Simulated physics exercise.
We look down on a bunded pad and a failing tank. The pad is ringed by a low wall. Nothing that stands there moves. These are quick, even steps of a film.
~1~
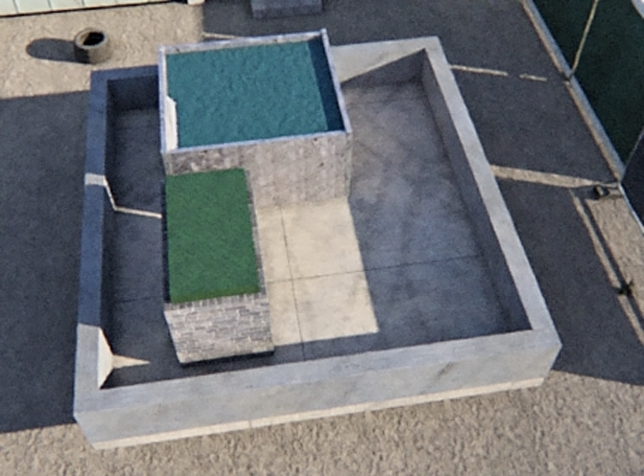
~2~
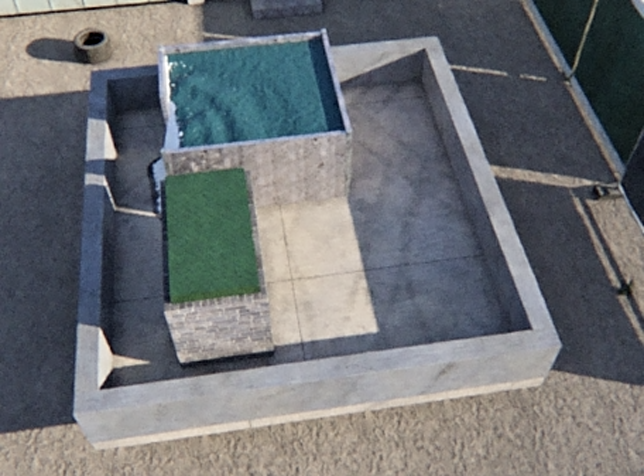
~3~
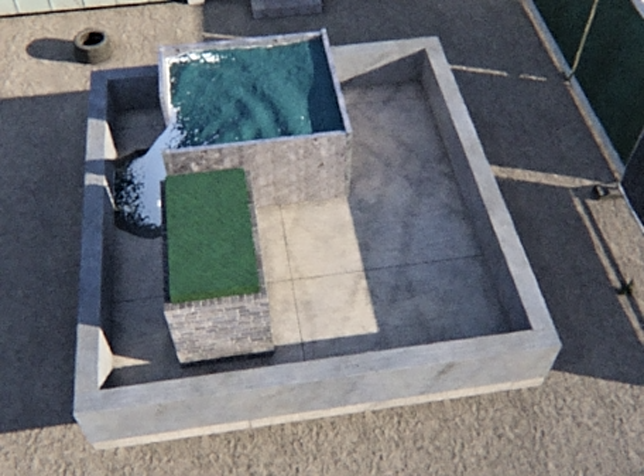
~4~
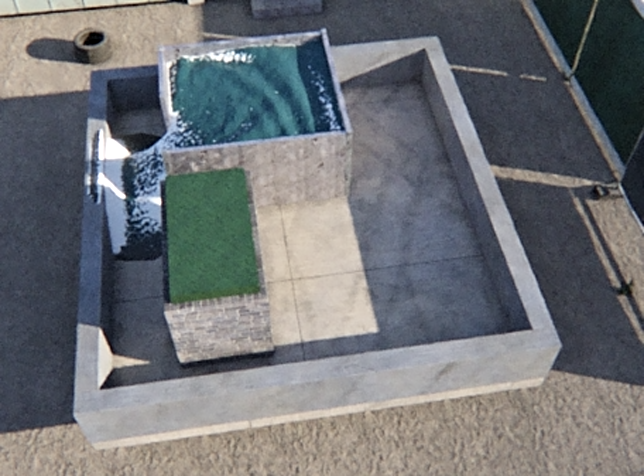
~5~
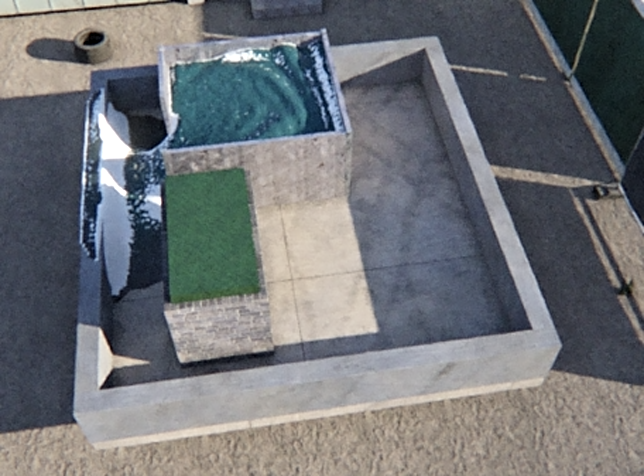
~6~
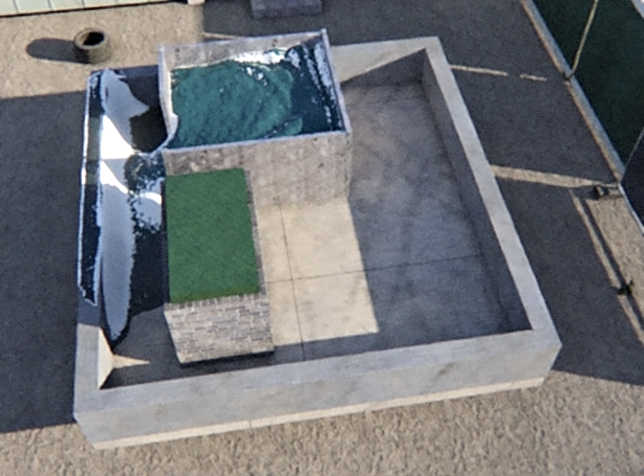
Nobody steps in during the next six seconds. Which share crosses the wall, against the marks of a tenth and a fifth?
The share lost is under a tenth.
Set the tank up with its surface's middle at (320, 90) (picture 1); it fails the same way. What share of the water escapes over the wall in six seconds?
About 2 per cent.
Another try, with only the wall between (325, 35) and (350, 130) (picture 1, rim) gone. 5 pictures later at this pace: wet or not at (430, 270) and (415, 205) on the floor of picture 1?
As listed: Covered, flooded.
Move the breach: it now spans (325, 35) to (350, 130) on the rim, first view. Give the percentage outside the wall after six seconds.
Roughly 8 per cent.
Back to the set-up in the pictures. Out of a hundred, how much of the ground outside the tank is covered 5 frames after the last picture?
Some 30 per cent.
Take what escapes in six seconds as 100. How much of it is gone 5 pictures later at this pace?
Roughly 40 per cent.
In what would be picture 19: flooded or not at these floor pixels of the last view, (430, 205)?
Answer: Clear.
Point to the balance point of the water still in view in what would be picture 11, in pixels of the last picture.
I would point to (215, 181).
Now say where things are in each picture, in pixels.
In the first picture, the tank at (250, 93) is whole and still.
In the second picture, the front is at (160, 161), out from the gap at (175, 167).
In the third picture, water pours out at (176, 168) and has run to (116, 169).
In the fourth picture, water pours out at (176, 170) and has run to (115, 255).
In the fifth picture, water pours out at (176, 170) and has run to (115, 295).
In the sixth picture, water pours out at (176, 169) and has run to (114, 342).
A moment on, water covers 25 % of the floor; the low wall has let 1 % over.
Next, water covers 30 % of the floor; the low wall has let 2 % over.
Then, water covers 55 % of the floor; the low wall has let 4 % over.
Later, water covers 70 % of the floor; the low wall has let 4 % over.
In the end, water covers 80 % of the floor; the low wall has let 5 % over.
